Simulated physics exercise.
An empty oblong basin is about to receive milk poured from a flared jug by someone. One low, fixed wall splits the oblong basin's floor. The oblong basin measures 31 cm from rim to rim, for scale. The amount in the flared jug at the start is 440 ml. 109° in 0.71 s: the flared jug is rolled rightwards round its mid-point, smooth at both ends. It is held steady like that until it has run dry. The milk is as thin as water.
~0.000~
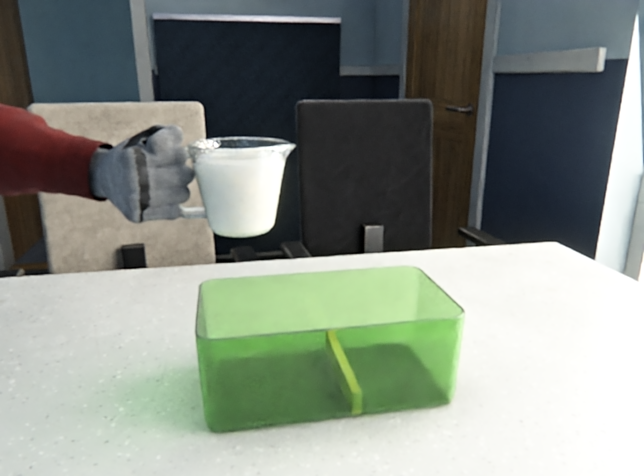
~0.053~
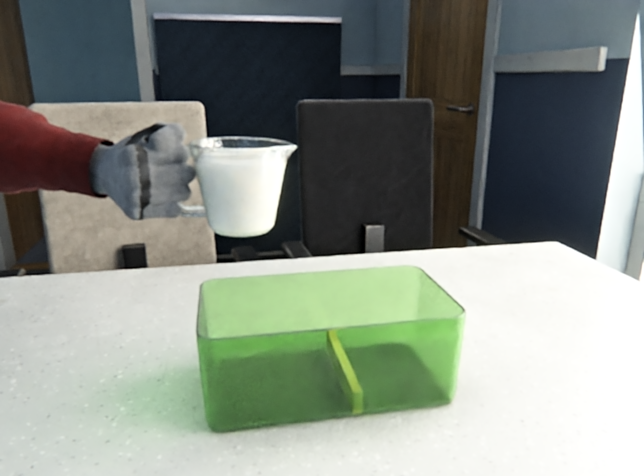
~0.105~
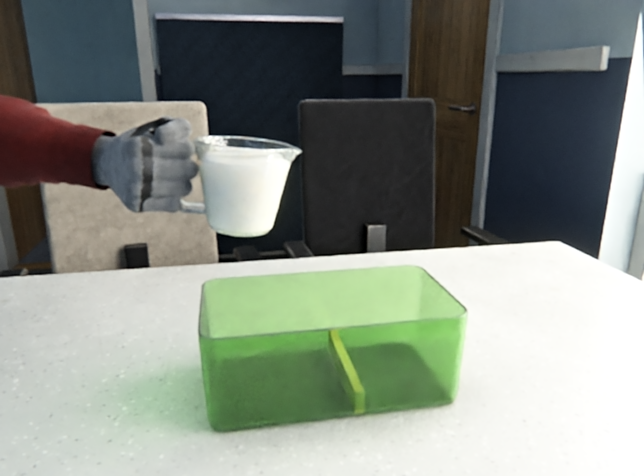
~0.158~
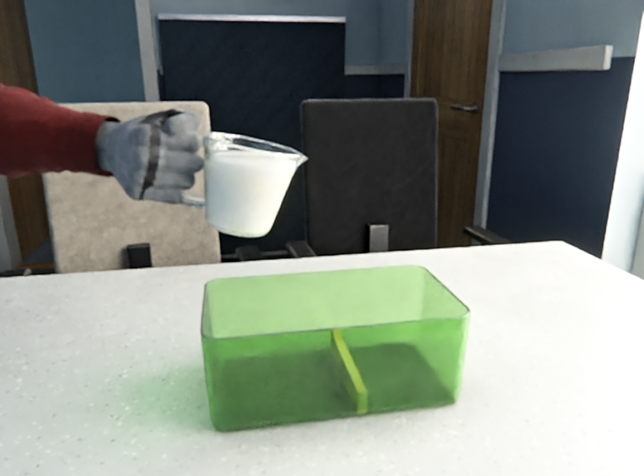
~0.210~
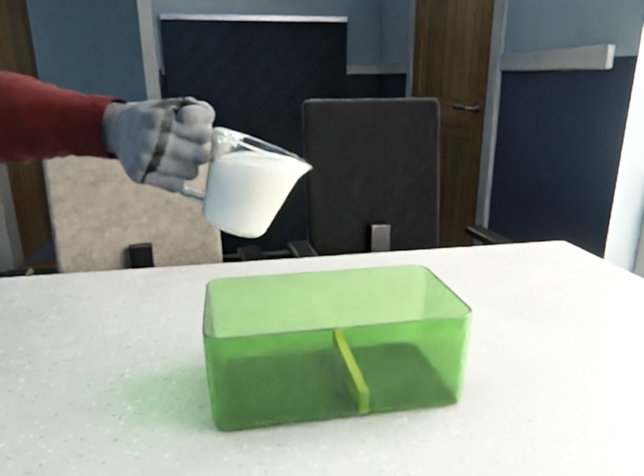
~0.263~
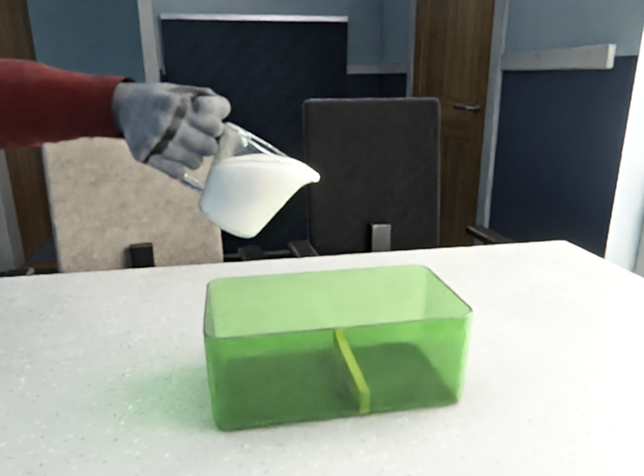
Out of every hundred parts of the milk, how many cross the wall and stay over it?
About 53 in every hundred.
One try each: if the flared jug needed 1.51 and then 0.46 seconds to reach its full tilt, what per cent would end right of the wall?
It comes to 75 per cent, and then 35 per cent.
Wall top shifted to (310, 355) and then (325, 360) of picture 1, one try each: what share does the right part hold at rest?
90 in a hundred, followed by 80 in a hundred.
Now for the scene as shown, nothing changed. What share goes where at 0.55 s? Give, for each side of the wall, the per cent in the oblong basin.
Around 3 percent on the left and 26 on the right.
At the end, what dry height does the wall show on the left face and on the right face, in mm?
The left side gives some 22 mm, the right side some 18 mm.
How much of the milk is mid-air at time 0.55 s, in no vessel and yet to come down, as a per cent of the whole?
Around 32 percent.
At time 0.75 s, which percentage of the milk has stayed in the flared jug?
Around 3 percent of it.
After 0.55 s the tilt is 95° and 39 per cent is still to pour, 3 is left of the wall and 26 right of it.
After 0.75 s the tilt is 109° and 3 per cent is still to pour, 36 is left of the wall and 53 right of it.
After 0.97 s the tilt is 109° and 0 per cent is still to pour, 45 is left of the wall and 53 right of it.
After 1.21 s the tilt is 109° and 0 per cent is still to pour, 45 is left of the wall and 53 right of it.
In the end 45 per cent lies left of the wall, 53 right of it and 2 outside.
